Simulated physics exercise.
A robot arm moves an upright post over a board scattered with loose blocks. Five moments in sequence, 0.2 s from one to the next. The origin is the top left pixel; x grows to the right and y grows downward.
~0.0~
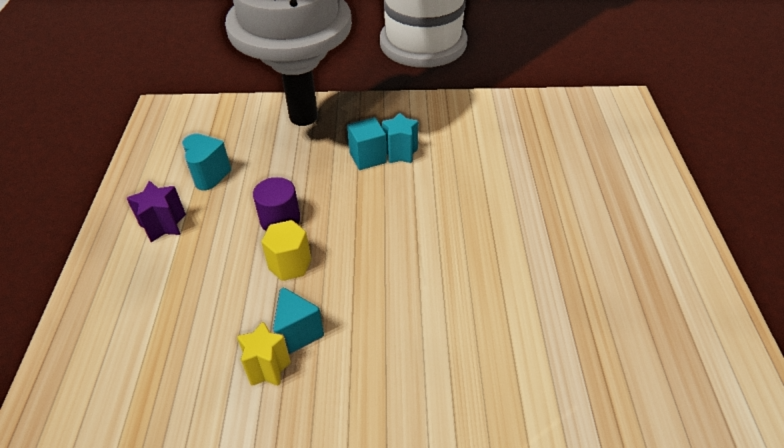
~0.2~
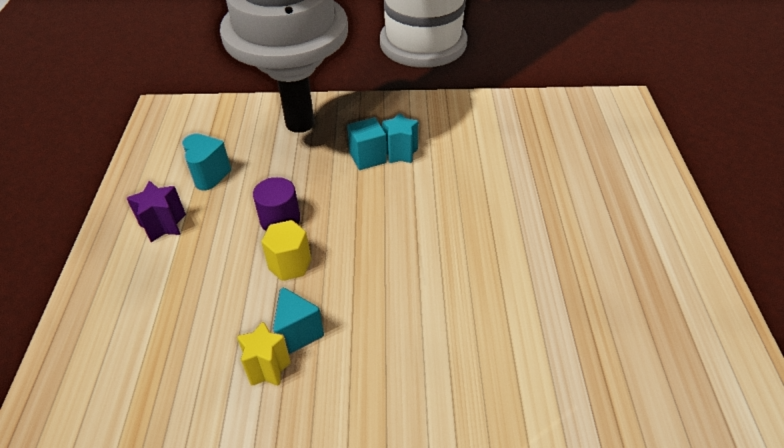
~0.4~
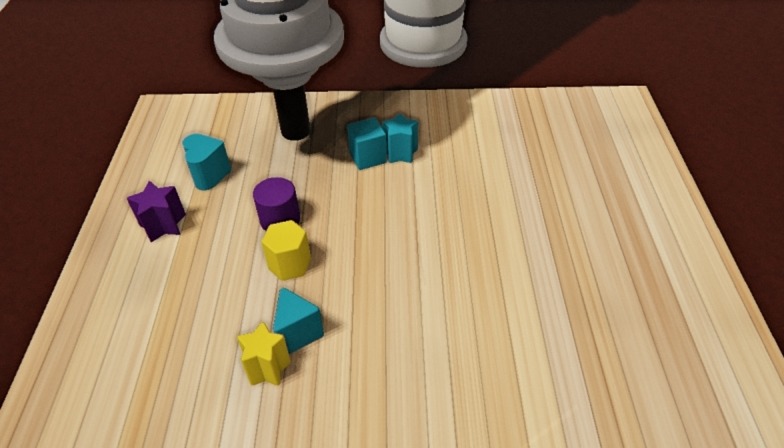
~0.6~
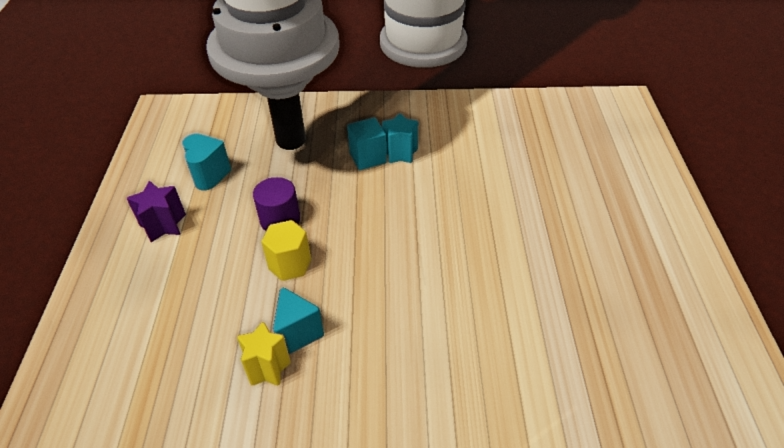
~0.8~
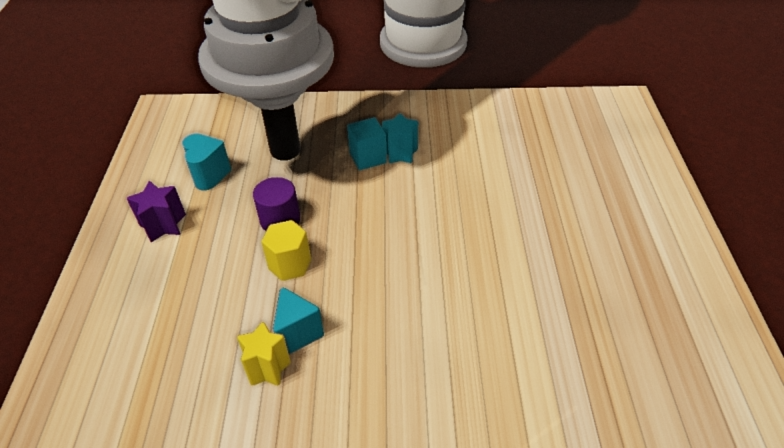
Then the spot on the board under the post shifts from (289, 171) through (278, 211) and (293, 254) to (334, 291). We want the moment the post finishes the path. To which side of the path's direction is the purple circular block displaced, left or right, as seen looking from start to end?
It goes toward the right-hand side.
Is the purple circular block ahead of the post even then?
I expect not.
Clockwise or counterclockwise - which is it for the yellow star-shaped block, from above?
The turn is clockwise.
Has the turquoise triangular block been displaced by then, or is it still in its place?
It shifts position.
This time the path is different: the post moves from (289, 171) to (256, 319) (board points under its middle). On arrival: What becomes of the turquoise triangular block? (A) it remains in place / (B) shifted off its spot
Correct choice: B.
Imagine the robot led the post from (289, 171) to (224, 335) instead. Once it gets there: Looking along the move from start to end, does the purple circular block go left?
My answer is yes.
What follows on the original path. One third of the way, post at (274, 193); purple circular block at (272, 210); yellow hexagonal block at (284, 238).
Two thirds of the way, post at (290, 237); yellow star-shaped block at (260, 348), turned 30° clockwise; purple circular block at (276, 258); yellow hexagonal block at (291, 293), turned 30° anticlockwise; turquoise triangular block at (295, 328), turned 25° anticlockwise.
At the end, post at (332, 273); yellow star-shaped block at (257, 353), turned 35° clockwise; purple circular block at (280, 275); yellow hexagonal block at (282, 314), turned 65° anticlockwise; turquoise triangular block at (303, 346), turned 40° anticlockwise.
